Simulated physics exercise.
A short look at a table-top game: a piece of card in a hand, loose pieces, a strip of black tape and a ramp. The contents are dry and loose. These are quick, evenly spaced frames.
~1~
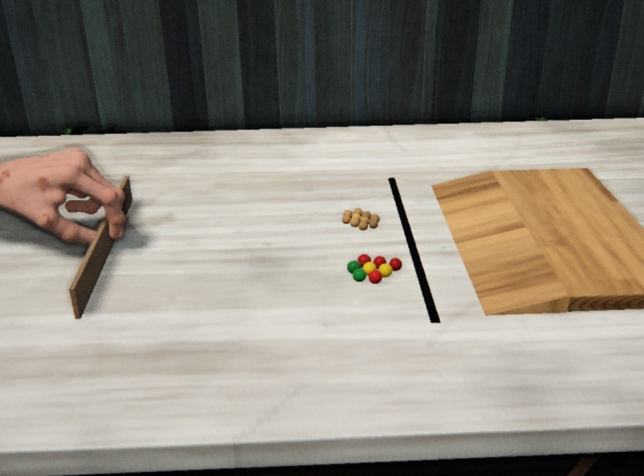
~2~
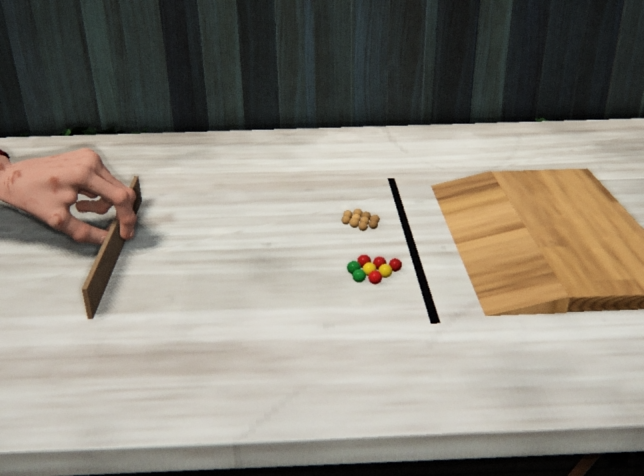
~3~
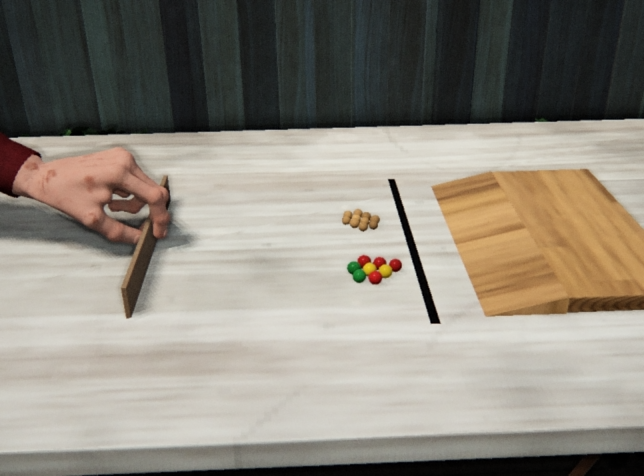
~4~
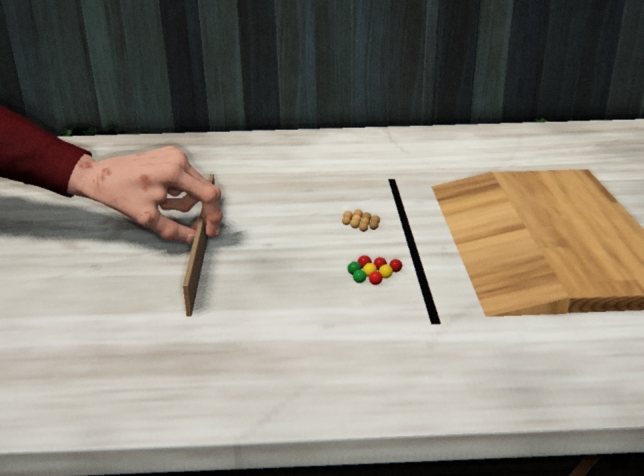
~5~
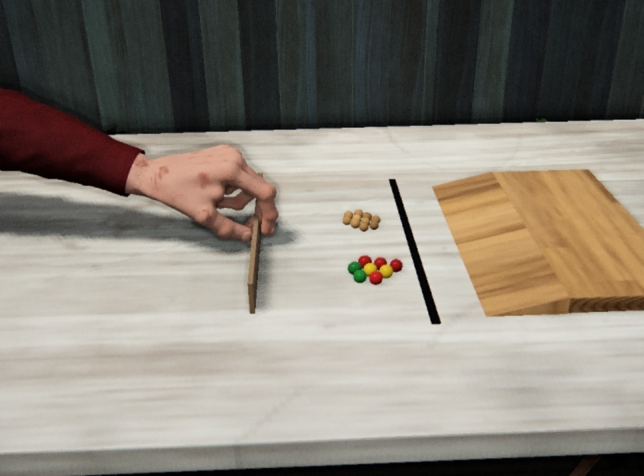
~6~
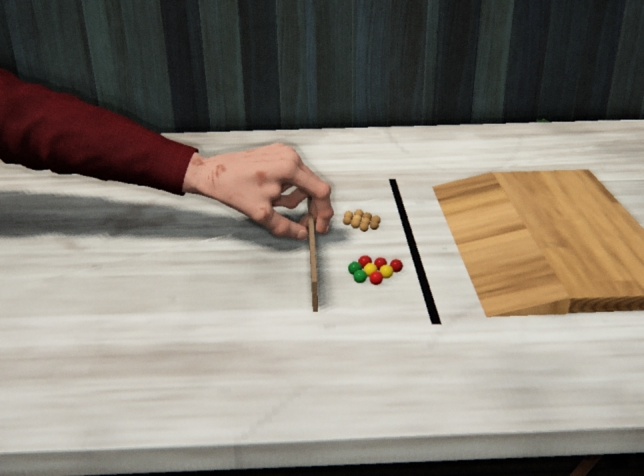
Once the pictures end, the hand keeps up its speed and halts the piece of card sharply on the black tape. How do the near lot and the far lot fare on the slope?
The near lot reaches the top with some; the far lot reaches the top with some.
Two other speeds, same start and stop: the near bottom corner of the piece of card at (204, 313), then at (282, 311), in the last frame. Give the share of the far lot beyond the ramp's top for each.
The first gives 0 %, the second 100 %.
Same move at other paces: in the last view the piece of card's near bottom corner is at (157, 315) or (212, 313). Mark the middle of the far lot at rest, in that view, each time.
First near (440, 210), then near (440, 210).
Then, 0.07 s on from there, piece of card still moving, near (377, 216); near lot the whole lot short of the ramp; far lot the whole lot short of the ramp.
Then, 0.16 s on from there, piece of card stopped at the black tape; near lot the bulk on the ramp, a little short of the ramp; far lot the bulk on the ramp, near a quarter short of the ramp.
Then, 0.44 s on from there, piece of card stopped at the black tape; near lot the whole lot past the top; far lot the whole lot past the top.
In the end, piece of card stopped at the black tape; near lot the whole lot past the top; far lot the whole lot past the top.
